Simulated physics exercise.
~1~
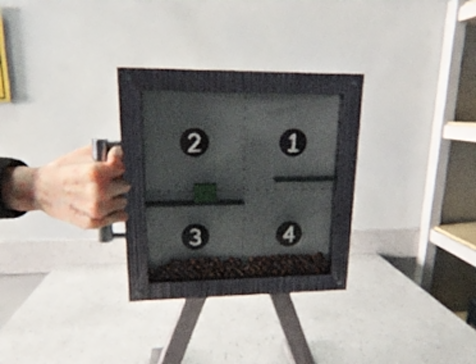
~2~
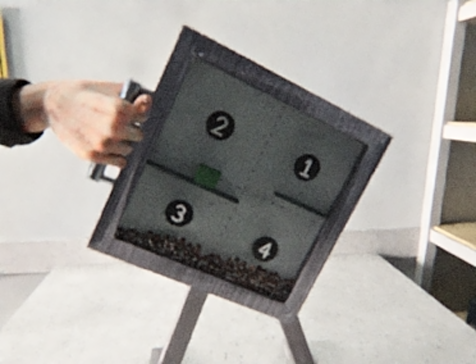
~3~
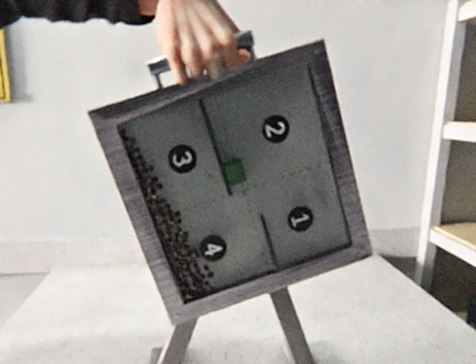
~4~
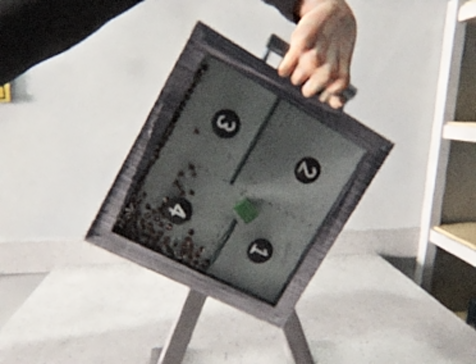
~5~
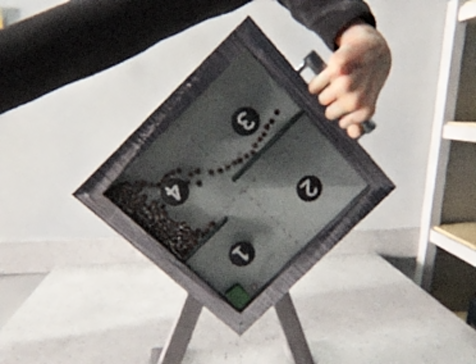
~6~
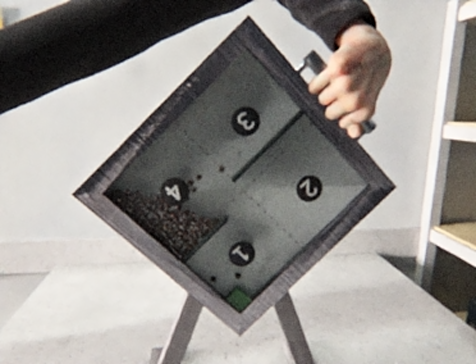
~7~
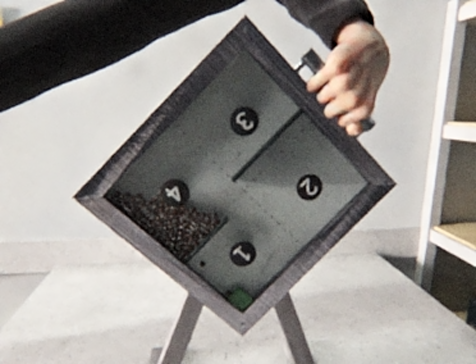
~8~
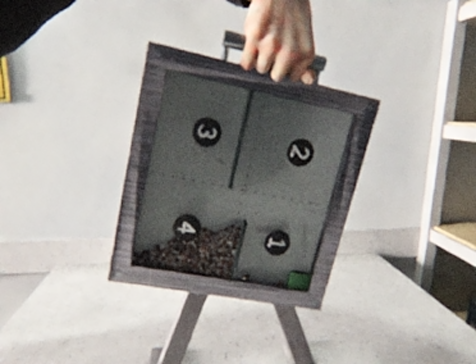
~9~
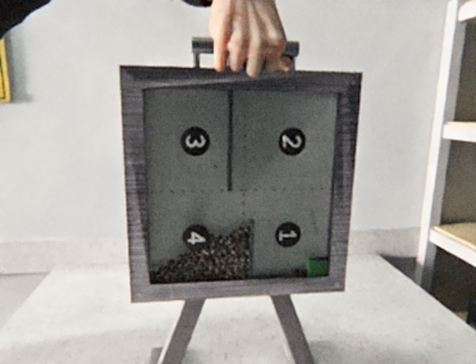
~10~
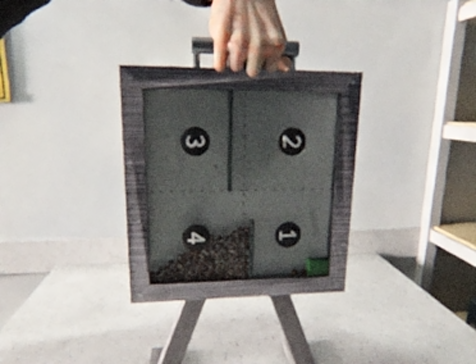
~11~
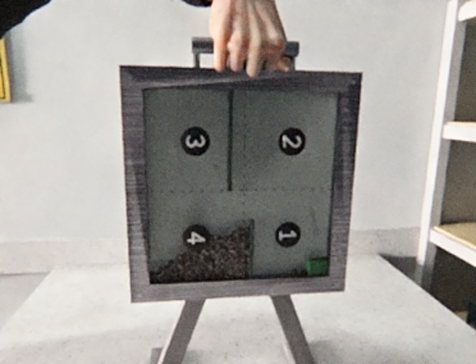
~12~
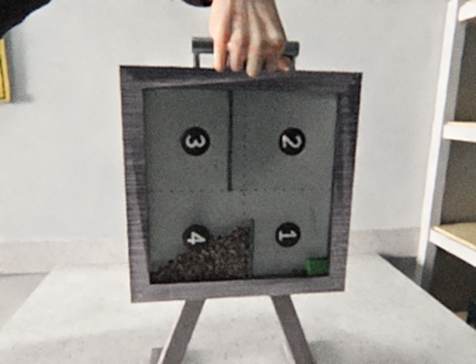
The clip shows a hand turning a framed, see-through box of dark beads clockwise, tipping it onto a corner as beads and a green block tumble, then swinging partway back; the beads settle heaped at lower left, the block at lower right.
